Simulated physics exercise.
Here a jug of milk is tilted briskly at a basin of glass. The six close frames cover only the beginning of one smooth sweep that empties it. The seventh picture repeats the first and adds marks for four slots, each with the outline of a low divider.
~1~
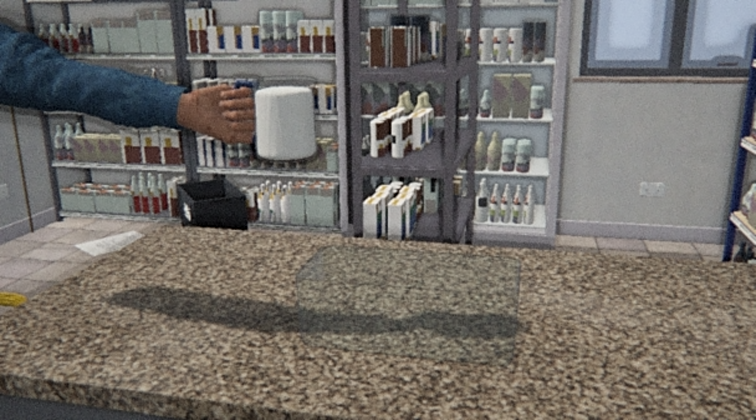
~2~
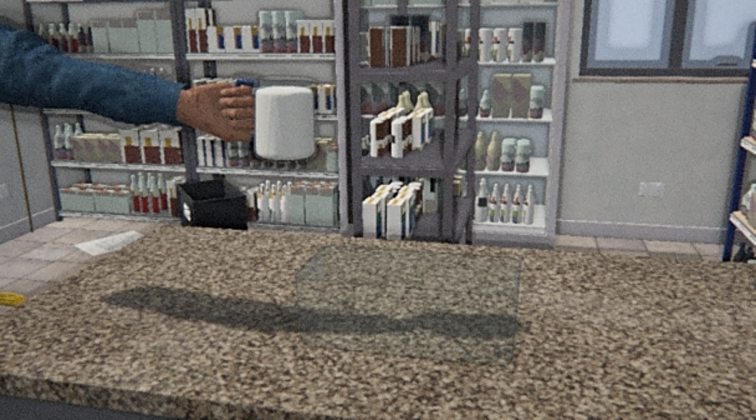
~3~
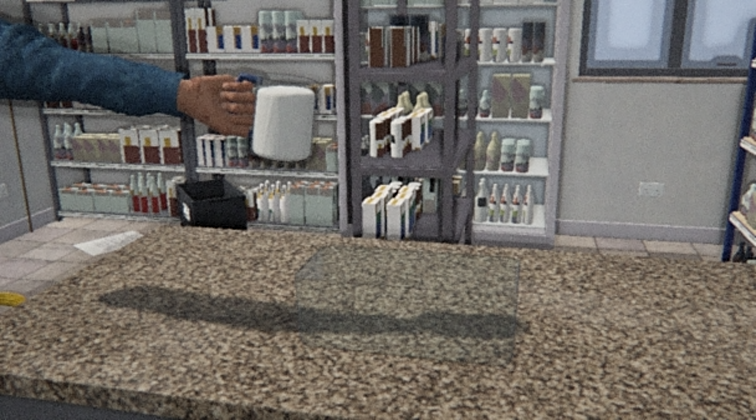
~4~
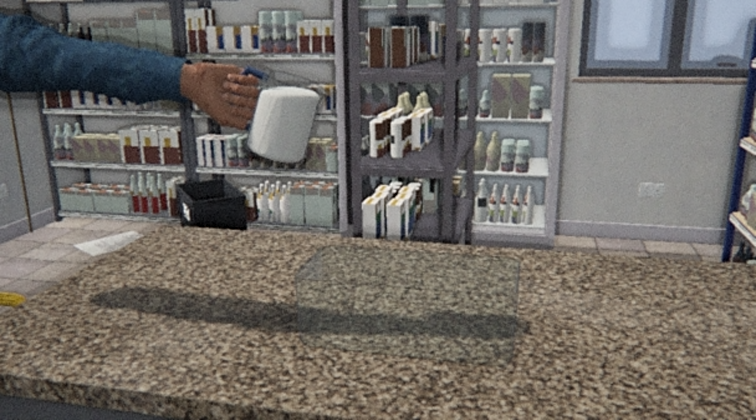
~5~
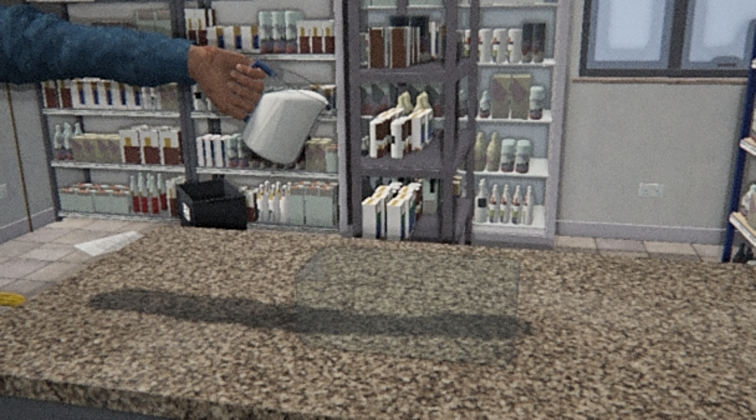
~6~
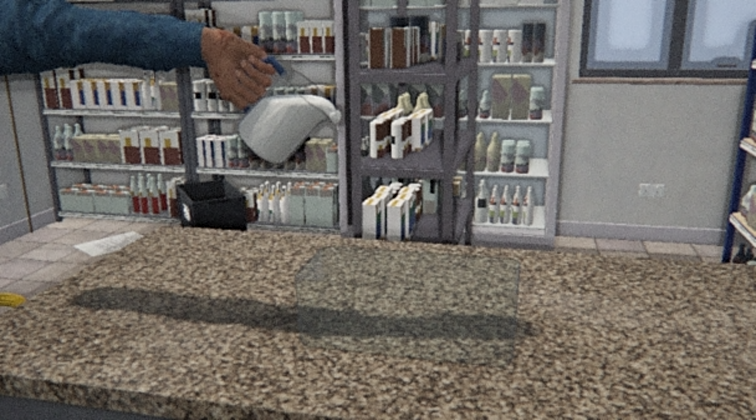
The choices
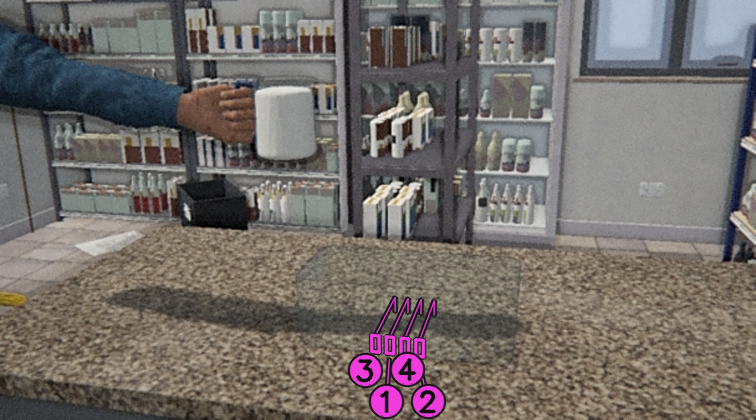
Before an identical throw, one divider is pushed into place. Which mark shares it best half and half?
1 is best.
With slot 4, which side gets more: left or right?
The left one.
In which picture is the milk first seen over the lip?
Picture 6.
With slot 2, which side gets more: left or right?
More ends on the left.
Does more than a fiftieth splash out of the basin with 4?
Yes, it does.
On the marked copy, 1 at (389, 359); 2 at (418, 362); 3 at (374, 357); 4 at (404, 360).
If 1 is chosen, about 51 % ends left of the wall and 47 % right of it; 3 % is lost outside.
If 2 is chosen, about 79 % ends left of the wall and 15 % right of it; 7 % is lost outside.
If 3 is chosen, about 18 % ends left of the wall and 79 % right of it; 3 % is lost outside.
If 4 is chosen, about 76 % ends left of the wall and 17 % right of it; 7 % is lost outside.
